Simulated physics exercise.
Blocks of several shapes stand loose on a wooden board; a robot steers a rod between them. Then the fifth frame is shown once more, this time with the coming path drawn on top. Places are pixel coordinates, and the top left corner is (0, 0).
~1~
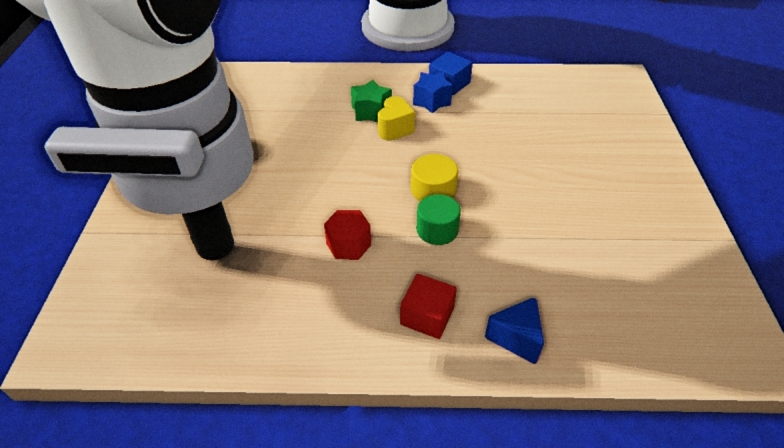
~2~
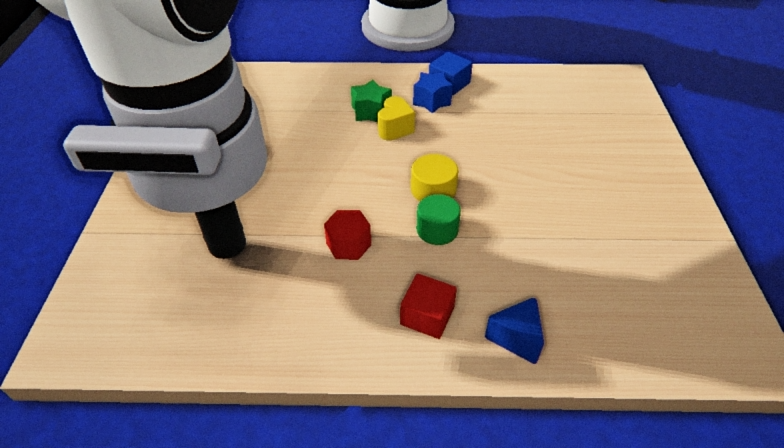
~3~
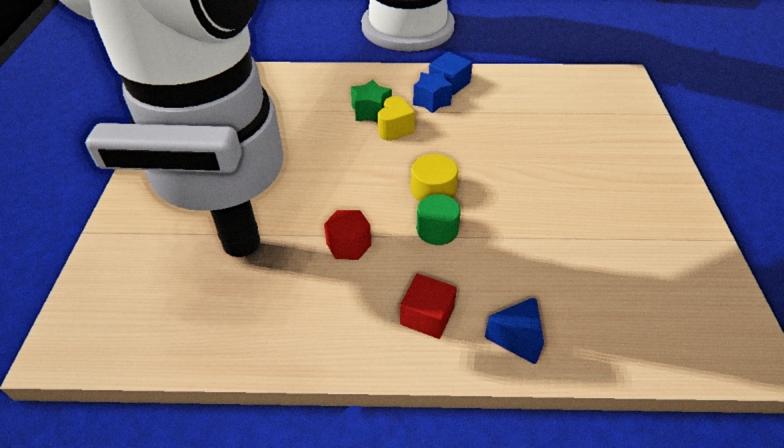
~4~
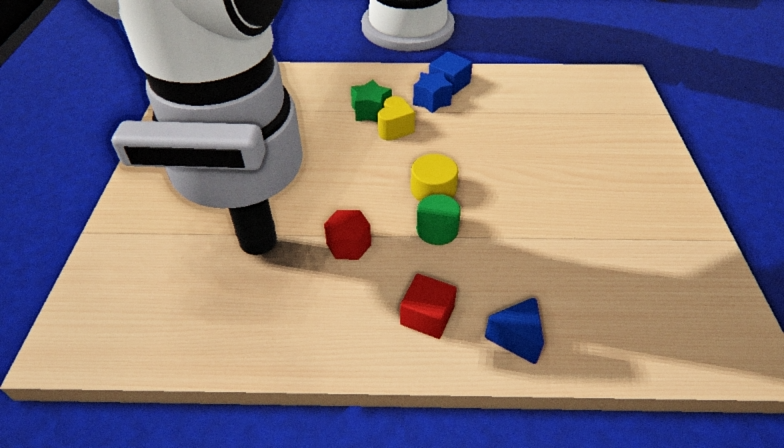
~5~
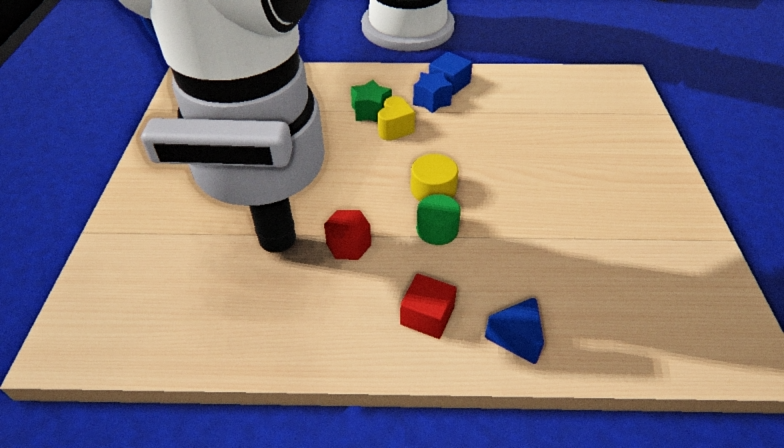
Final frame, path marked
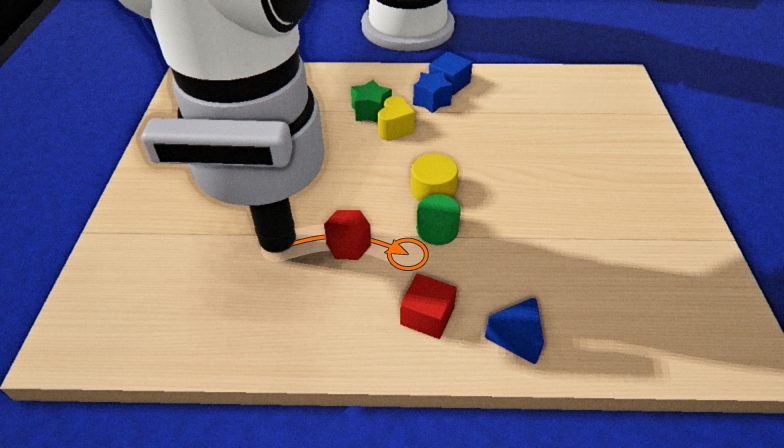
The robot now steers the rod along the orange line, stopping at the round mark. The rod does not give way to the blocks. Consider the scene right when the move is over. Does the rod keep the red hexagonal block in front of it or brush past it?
Pushed ahead.
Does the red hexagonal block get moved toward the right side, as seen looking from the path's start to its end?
Yes, that is how it ends up.
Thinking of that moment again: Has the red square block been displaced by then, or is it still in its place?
That block stays.
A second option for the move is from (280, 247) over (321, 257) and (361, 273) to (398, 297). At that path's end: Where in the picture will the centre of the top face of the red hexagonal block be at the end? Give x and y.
I'd expect the centre of its top face to be at (373, 222).
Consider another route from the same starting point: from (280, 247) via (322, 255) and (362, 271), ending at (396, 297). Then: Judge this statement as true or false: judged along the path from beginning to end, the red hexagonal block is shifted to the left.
It is true.
The line goes from (280, 247) over (324, 237) and (367, 239) to (408, 254).
The first path, step by step. One third of the way, rod at (323, 230); red hexagonal block at (362, 223).
Two thirds of the way, rod at (367, 232); red hexagonal block at (406, 229), turned 20° clockwise.
At the end, rod at (408, 247); red hexagonal block at (450, 243), turned 15° clockwise; red square block unmoved; green circle at (445, 207).
